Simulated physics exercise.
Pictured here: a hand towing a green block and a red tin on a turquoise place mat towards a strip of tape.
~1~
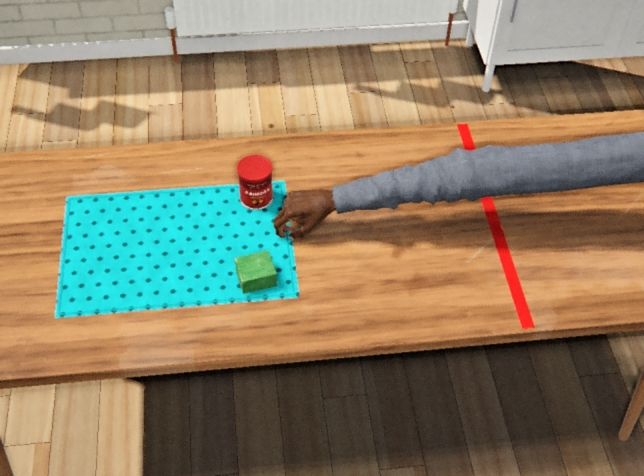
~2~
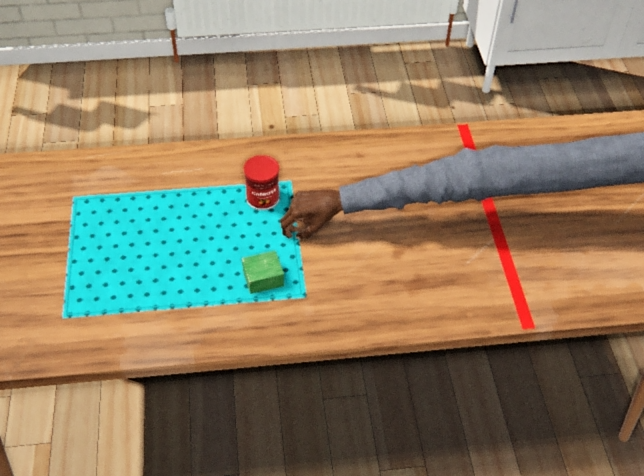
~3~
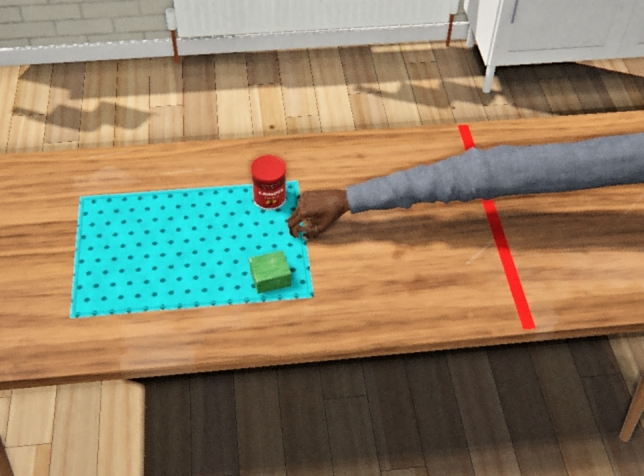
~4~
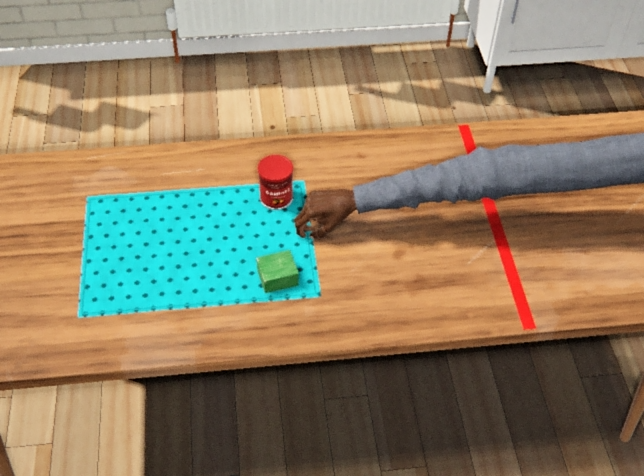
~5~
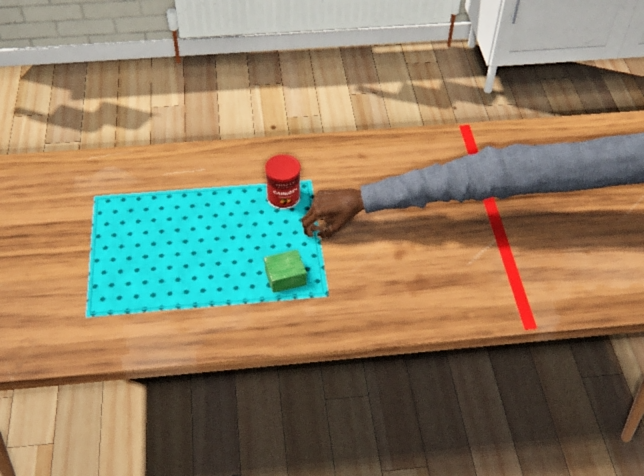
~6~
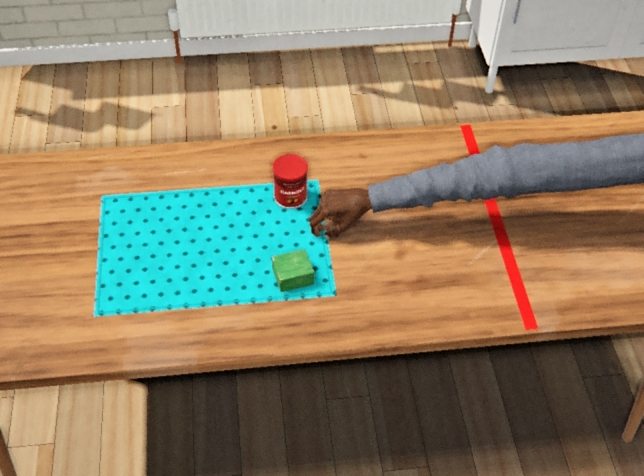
A hand at the edge of a turquoise place mat drags it slowly to the right across a wooden table, with a green block and a red tin riding on it. The mat and both objects shift a short way together, and a gap still separates them from the red tape at the end.
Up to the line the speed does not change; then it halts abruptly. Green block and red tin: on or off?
Green block - on; red tin - on.
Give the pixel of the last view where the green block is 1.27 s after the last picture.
At that time it is at about pixel (462, 257).
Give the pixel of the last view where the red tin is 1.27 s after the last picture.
At that time it is roughly at (449, 170).
Then, 1.27 s after the last picture, hem short of the tape; green block on the cloth near (462, 257); red tin on the cloth near (448, 170).
Then, 1.38 s after the last picture, hem at the tape; green block on the cloth near (472, 256); red tin on the cloth near (457, 169).
At rest, hem at the tape; green block on the cloth near (472, 256); red tin on the cloth near (457, 169). The green block keeps its seat and the red tin stays on the cloth.
